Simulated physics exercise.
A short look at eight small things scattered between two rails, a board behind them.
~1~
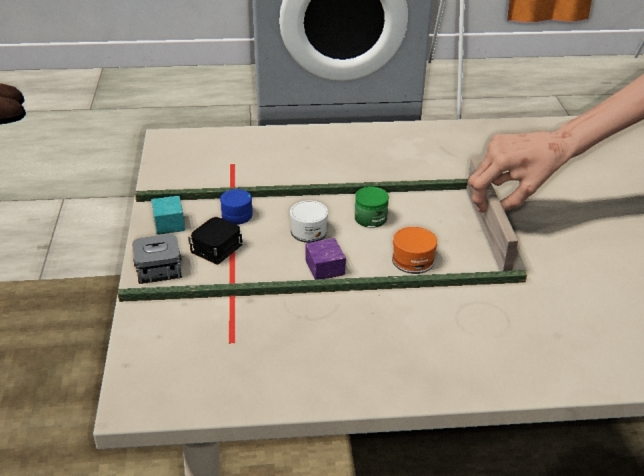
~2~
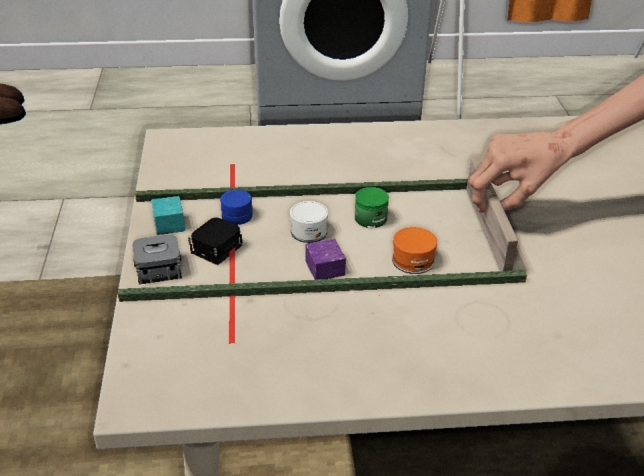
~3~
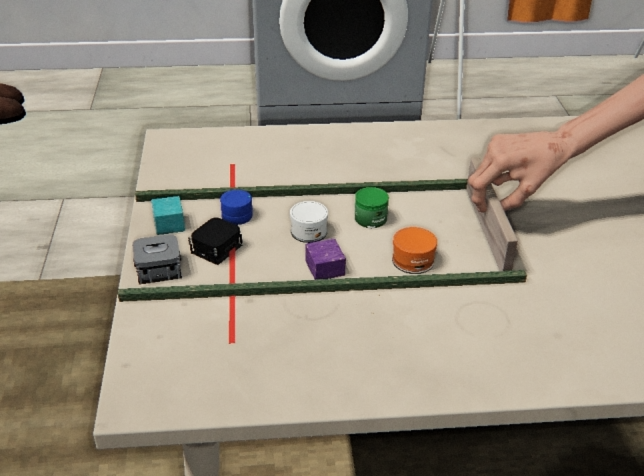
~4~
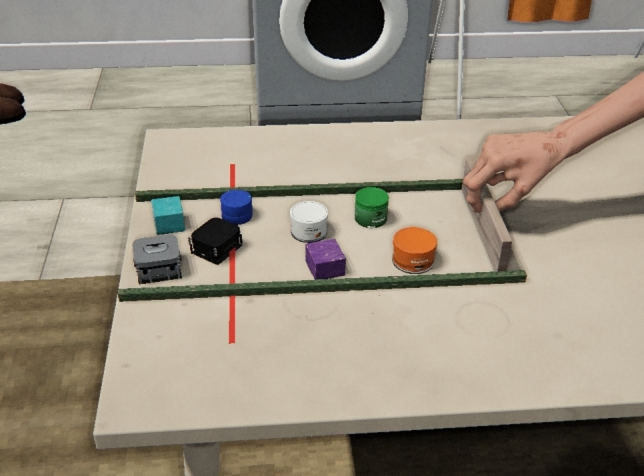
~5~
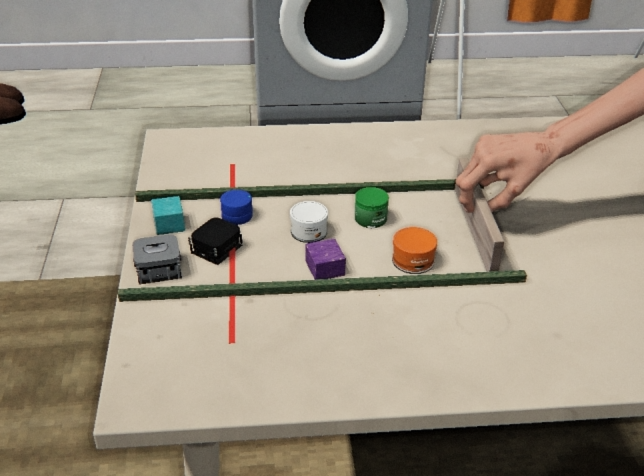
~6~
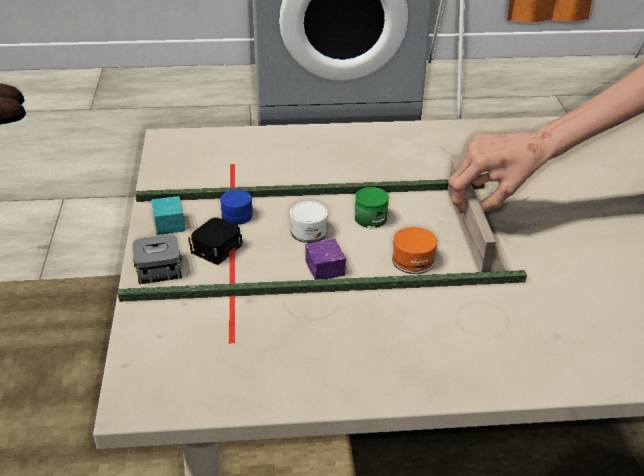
A hand reaches in from the right and grips a small upright board on a pale table, seen from above at an angle, with a washing machine behind. Between two green rails sit turquoise, grey, black and blue objects near a red line at left, with white, purple, green and orange ones nearer the board. The hand slides the board slightly left while the objects and camera stay still.
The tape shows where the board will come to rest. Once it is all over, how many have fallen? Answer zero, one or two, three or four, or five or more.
When it is over, zero have fallen.
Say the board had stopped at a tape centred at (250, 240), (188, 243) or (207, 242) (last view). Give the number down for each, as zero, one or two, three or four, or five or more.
So, taking them in turn, I'd give not one; just one or two; 1 or 2.
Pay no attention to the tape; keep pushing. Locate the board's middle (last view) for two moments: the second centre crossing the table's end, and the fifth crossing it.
I'd say close to (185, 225), then close to (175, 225).
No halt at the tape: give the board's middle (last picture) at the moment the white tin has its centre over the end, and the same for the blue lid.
The white tin puts it at (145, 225), the blue lid at (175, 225).
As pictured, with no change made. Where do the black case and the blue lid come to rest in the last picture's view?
Final centres, first then second: (180, 245), (184, 206).
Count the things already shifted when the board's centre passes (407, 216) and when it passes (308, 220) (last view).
I count 1 first and 4 after.
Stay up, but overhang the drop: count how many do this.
That adds up to 1.
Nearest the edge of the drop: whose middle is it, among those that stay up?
Closest in the end is the grey case.
Soon after, none off yet; grey case at rest near (157, 259); turquoise block at rest near (168, 216); black case at rest near (216, 241).
At rest, the number that fall off is zero.
